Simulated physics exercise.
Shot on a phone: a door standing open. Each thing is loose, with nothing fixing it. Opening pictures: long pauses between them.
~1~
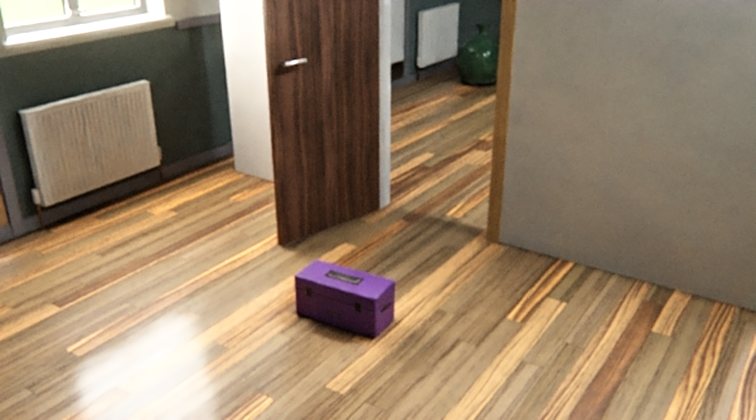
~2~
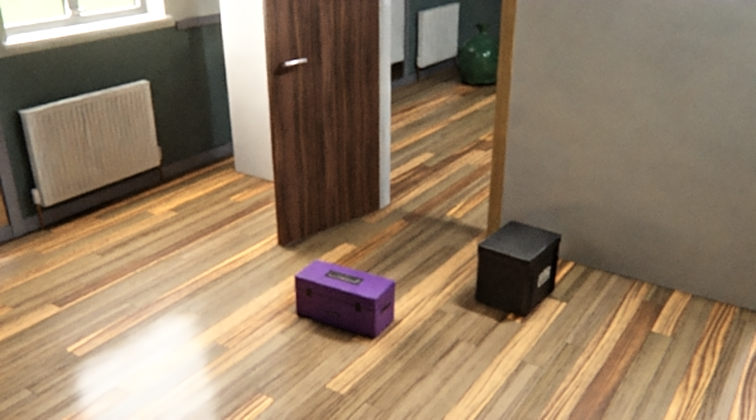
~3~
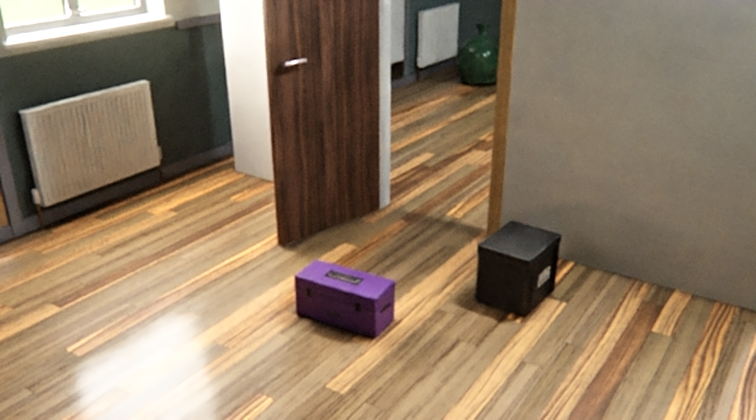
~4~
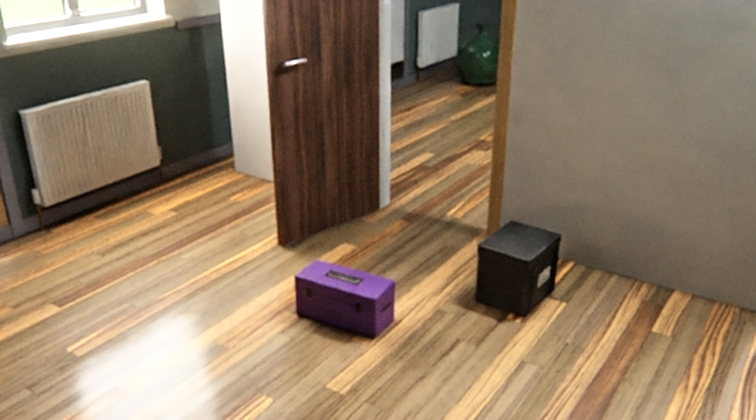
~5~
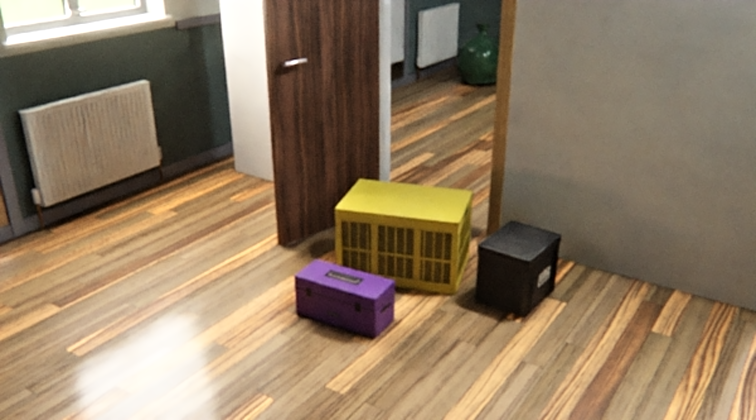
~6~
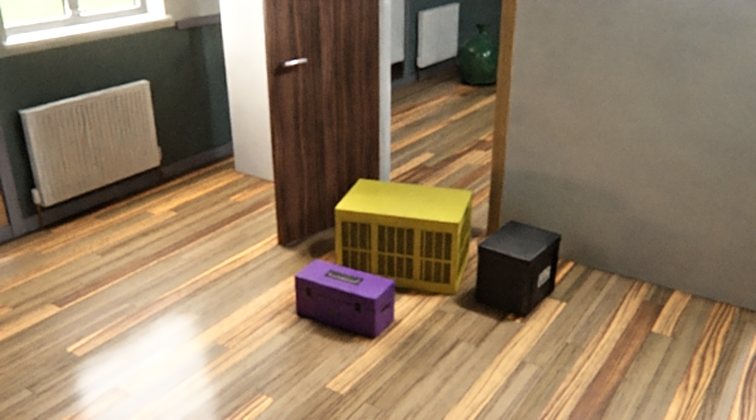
A dark wooden door stands wide open in a room with a striped wood floor, seen from above at an angle, with a white radiator at left and a grey wall at right. A purple toolbox sits on the floor near the door, and a black tote appears to its right. Later a yellow chest appears behind and between them, while the door and camera stay still.
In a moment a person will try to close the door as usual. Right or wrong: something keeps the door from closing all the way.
Right.
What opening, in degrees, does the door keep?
It stays open at around 70°.
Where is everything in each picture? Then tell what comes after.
The first frame shows door wide open and still.
The second frame shows door wide open and still; black tote (518, 268); purple toolbox (345, 298).
The third frame shows door wide open and still; black tote (518, 268); purple toolbox (345, 298).
The fourth frame shows door wide open and still; black tote (518, 268); purple toolbox (345, 298).
The fifth frame shows door wide open and still; black tote (518, 268); purple toolbox (345, 298).
The sixth frame shows door wide open and still; yellow chest (405, 234); black tote (518, 268).
Then, 0.50 s after the last picture, door 97° open.
Then, 0.80 s after the last picture, door 87° open.
Then, 1.10 s after the last picture, door 74° open.
At rest, door 71° open; all 3 in place. Seen from the same camera at the end, yellow chest near (406, 234).
